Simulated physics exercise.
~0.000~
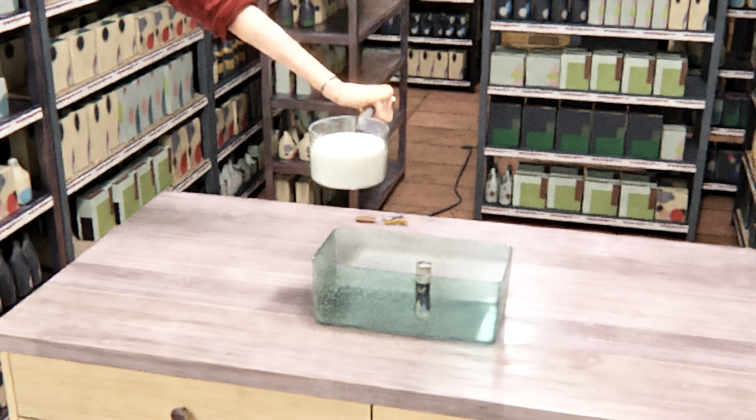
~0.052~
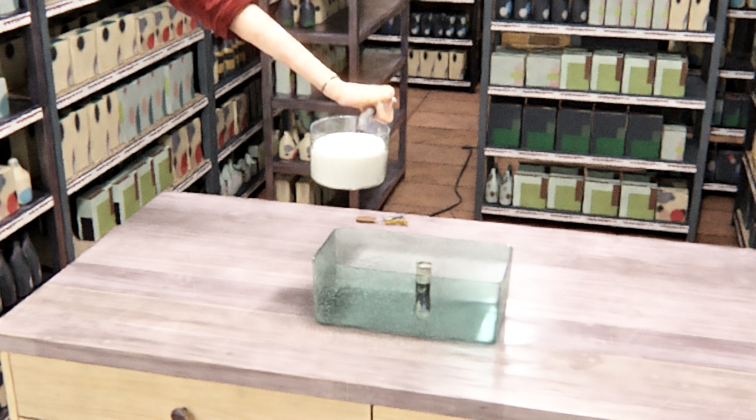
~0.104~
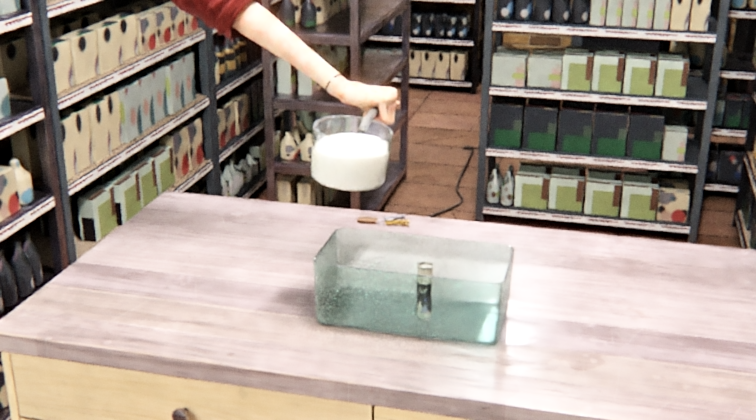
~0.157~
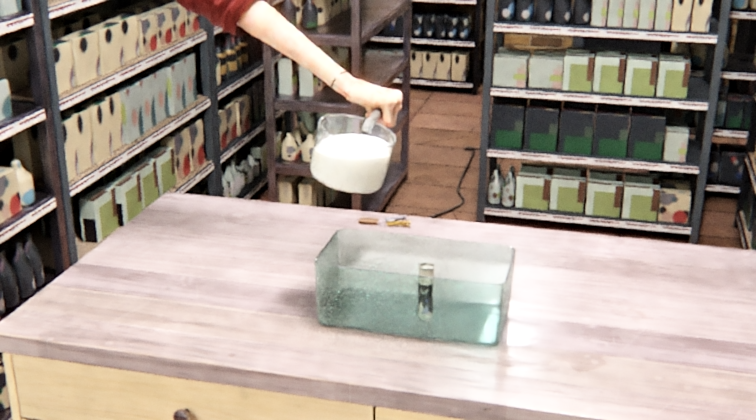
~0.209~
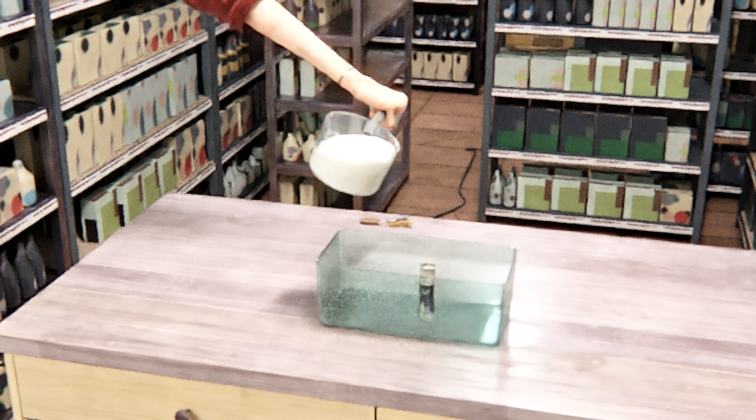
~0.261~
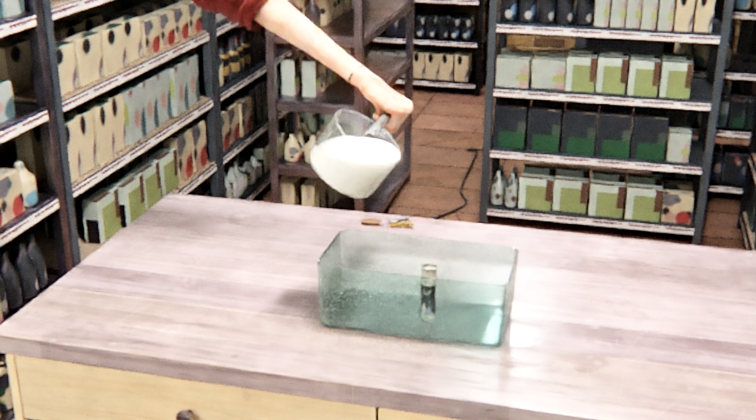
A hand reaching in from the upper left holds a small clear pot of milk level above a long, glassy basin on a worktop, where a small closed tin stands inside. The hand then tilts the pot steadily to the right, slowly at first and then faster, its rim dipping.
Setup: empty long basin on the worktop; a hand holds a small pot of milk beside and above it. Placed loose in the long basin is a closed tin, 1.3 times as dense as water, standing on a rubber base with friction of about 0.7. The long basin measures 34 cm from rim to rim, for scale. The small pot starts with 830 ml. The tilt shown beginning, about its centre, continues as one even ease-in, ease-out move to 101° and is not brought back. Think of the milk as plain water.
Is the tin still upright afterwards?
It ends up tipped over.
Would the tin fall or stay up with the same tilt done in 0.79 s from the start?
Tips over.
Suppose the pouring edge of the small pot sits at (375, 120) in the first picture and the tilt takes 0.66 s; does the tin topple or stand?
It tumbles.
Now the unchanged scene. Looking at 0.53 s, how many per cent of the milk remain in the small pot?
I reckon about 46 in a hundred is still held.
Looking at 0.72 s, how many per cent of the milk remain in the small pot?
I reckon near 14 per cent still sits there.
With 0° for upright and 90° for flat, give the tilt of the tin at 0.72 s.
About 0 degrees.
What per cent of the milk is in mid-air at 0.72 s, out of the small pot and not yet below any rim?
Some 14 per cent.
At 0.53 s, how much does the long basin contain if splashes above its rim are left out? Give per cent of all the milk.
The basin holds roughly 10 in a hundred parts at that moment.
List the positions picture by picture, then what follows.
In the first picture, tilt 0°; pouring edge (387, 132); surface from (315, 140) to (386, 146); the long basin's rim runs from (324, 245) to (508, 265); the tin's top is at (424, 266).
In the second picture, tilt 2°; pouring edge (388, 133); surface from (315, 140) to (386, 146).
In the third picture, tilt 6°; pouring edge (391, 137); surface from (317, 141) to (388, 148).
In the fourth picture, tilt 14°; pouring edge (394, 144); surface from (318, 142) to (391, 150).
In the fifth picture, tilt 24°; pouring edge (397, 151); surface from (318, 143) to (395, 151).
In the sixth picture, tilt 35°; pouring edge (399, 161); surface from (316, 143) to (400, 154).
Then, 0.53 s in, the tilt is 92° and 46 per cent is still to pour; the tin stands where it began.
Then, 0.72 s in, the tilt is 101° and 13 per cent is still to pour; the tin stands where it began.
Then, 0.93 s in, the tilt is 101° and 3 per cent is still to pour; the tin leans 15°.
Then, 1.15 s in, the tilt is 101° and 0 per cent is still to pour; the tin lies on its side.
Finally, the tin lies on its side.
